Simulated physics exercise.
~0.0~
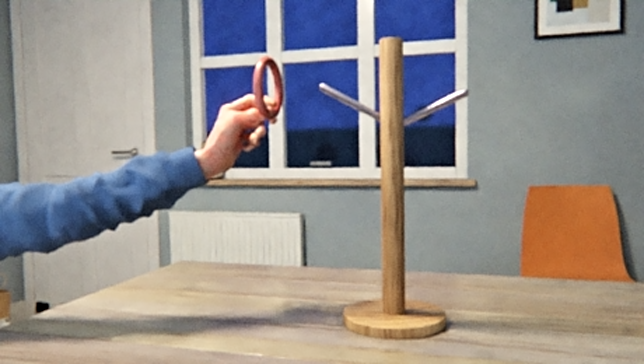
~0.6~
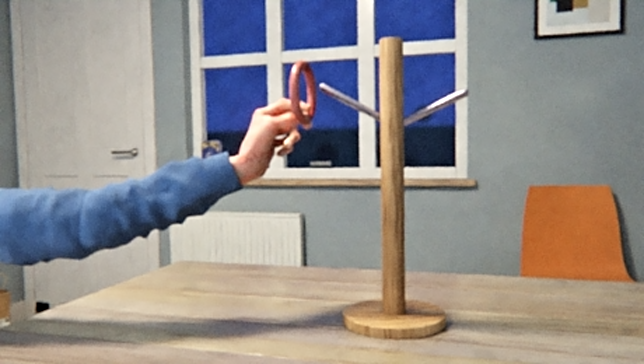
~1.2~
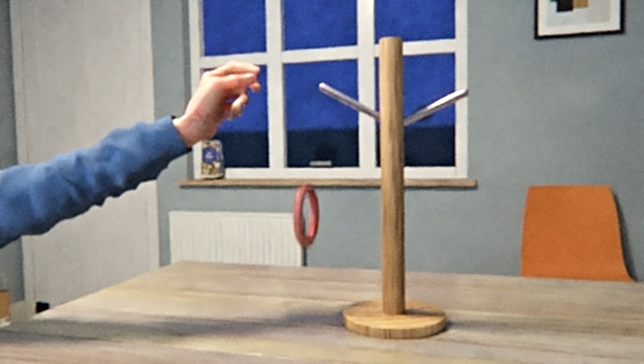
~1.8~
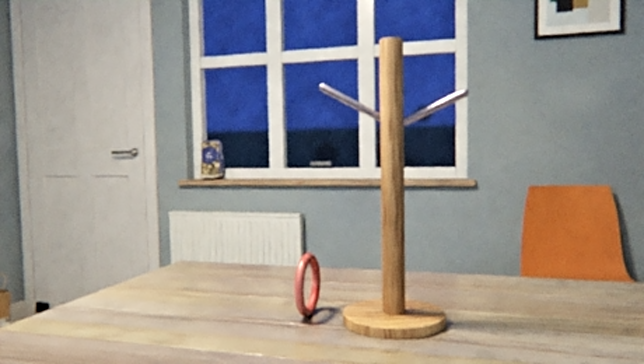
An arm in a blue sleeve reaches in from the left, holding a red ring upright above a pale wooden table, seen from the front by a still camera. Near the middle stands a wooden post on a round base, with two metal pegs angled upward, before a dark blue window, with an orange chair at right. The hand moves the ring right, towards the left peg. It then lets go short of the peg and draws back as the ring drops. The arm leaves, and the ring ends upright on the tabletop, left of the base, unhooked.
